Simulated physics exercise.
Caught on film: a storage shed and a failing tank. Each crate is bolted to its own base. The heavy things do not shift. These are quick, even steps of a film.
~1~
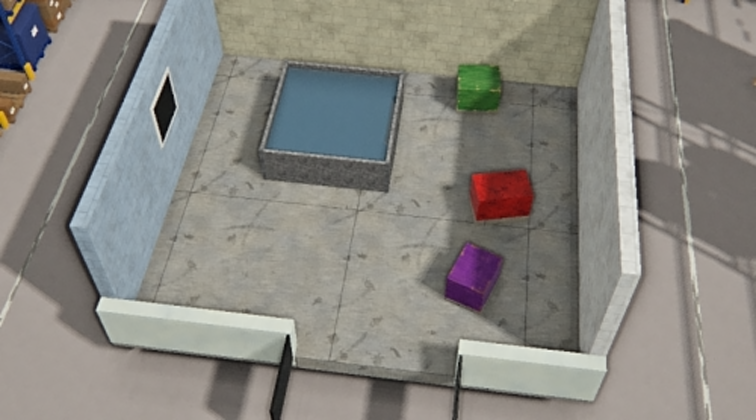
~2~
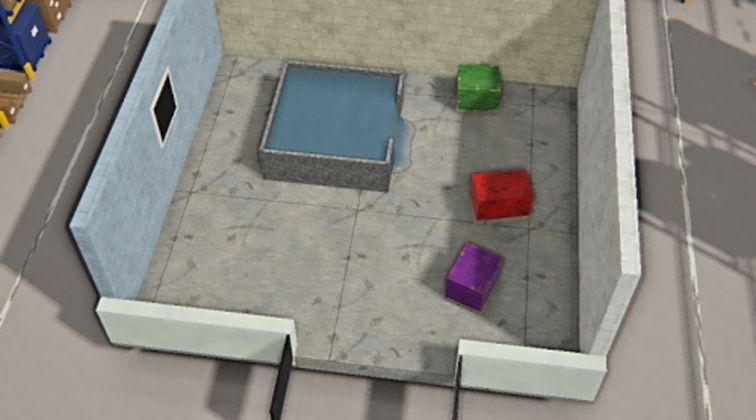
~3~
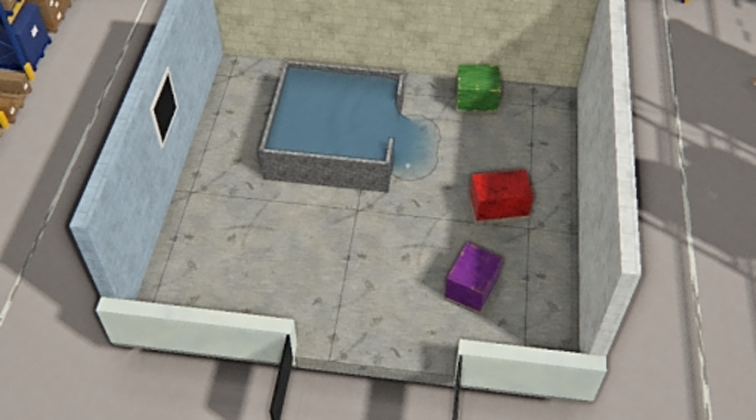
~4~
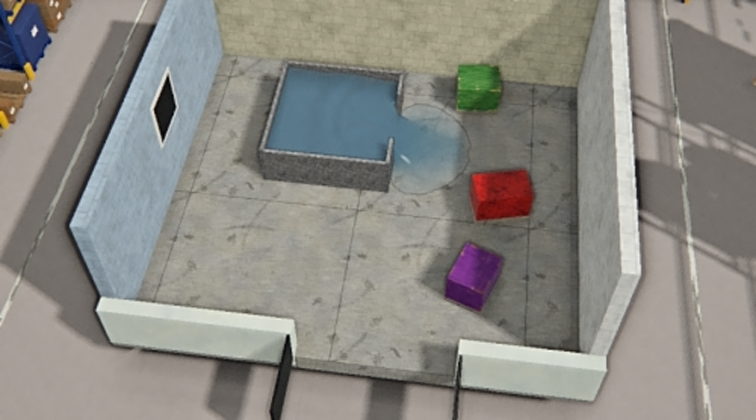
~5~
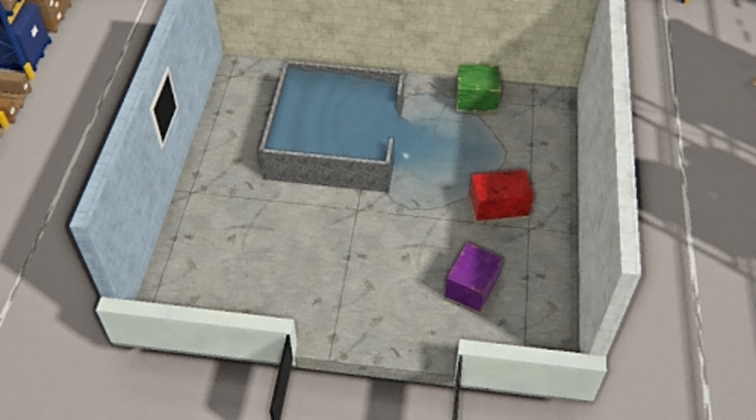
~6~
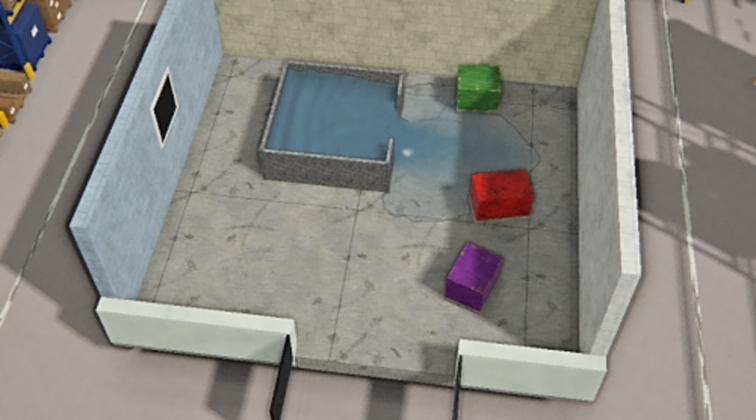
In a storage shed, a square tank holds still water until a gap opens in its right side; water pours out and spreads rightward across the concrete floor between the green and red boxes, which stay in place.
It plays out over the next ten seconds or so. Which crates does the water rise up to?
One by one: The purple crate is wetted; the green crate is wetted; the red crate is wetted.
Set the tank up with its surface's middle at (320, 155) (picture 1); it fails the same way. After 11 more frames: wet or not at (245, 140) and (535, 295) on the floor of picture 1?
One after the other: No water, wet.
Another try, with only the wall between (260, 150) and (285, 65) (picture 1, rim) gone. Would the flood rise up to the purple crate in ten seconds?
My reading: The purple crate is soaked.
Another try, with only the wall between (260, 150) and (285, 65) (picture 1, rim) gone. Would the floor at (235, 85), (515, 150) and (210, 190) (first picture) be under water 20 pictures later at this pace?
In that order: Wet, not flooded, wet.
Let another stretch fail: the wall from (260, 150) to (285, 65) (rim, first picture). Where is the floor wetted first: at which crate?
First comes the green one.
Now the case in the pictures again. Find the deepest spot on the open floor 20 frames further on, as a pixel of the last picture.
I would point to (562, 89).
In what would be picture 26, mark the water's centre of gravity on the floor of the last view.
At about (430, 152).
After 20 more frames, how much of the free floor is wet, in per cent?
I make it 45 per cent.
A moment on, water covers 20 % of the floor; the purple crate water round its plinth, the green crate water round its plinth, the red crate water round its plinth.
Next, water covers 30 % of the floor; the purple crate water round its plinth, the green crate water round its plinth, the red crate water round its plinth.
Then, water covers 45 % of the floor; the purple crate water round its plinth, the green crate water round its plinth, the red crate water round its plinth.
Later, water covers 65 % of the floor; the purple crate water round its plinth, the green crate water round its plinth, the red crate water round its plinth.
In the end, water covers 100 % of the floor; the purple crate was topped, the green crate was topped, the red crate was topped.
